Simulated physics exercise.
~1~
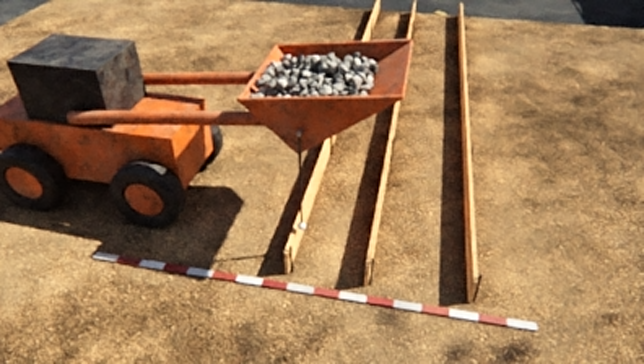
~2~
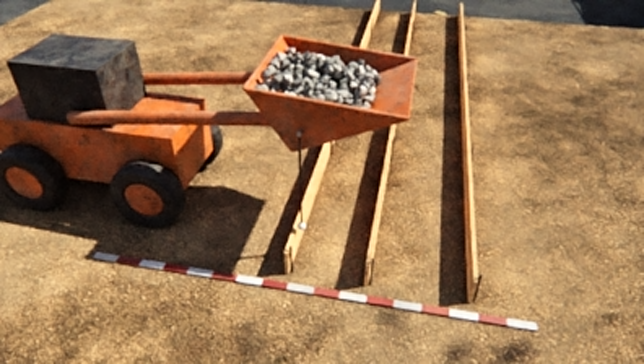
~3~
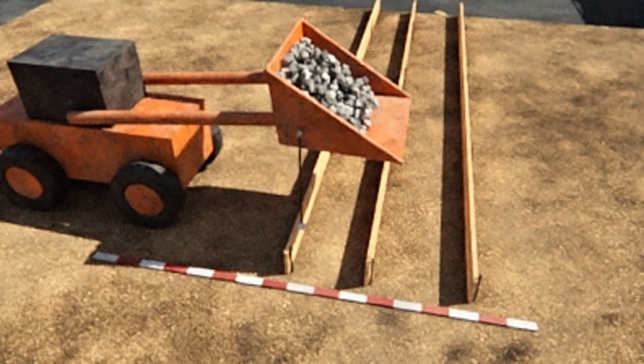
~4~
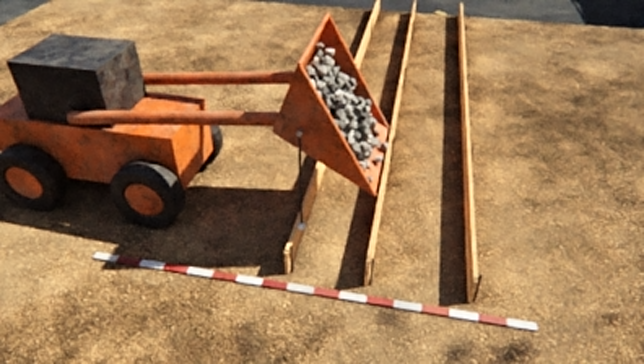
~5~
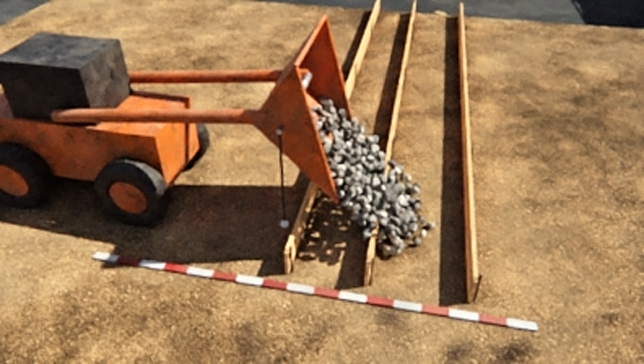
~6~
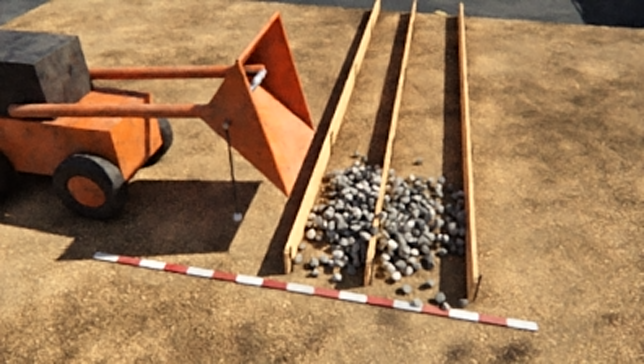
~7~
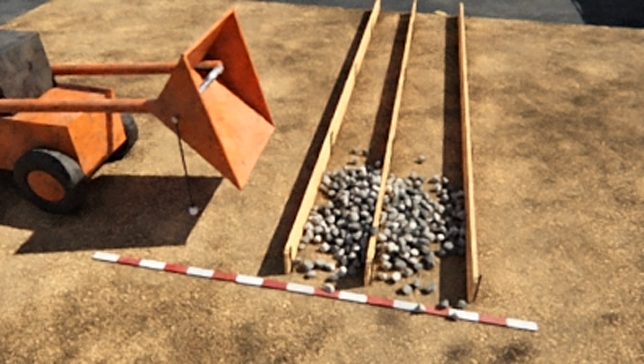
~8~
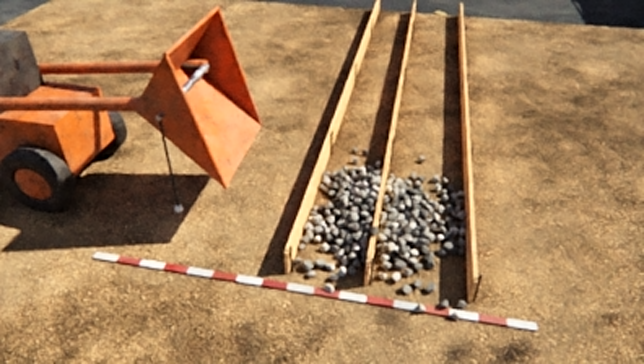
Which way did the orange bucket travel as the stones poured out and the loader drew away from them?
The bucket moved to the left, going back along with the loader.
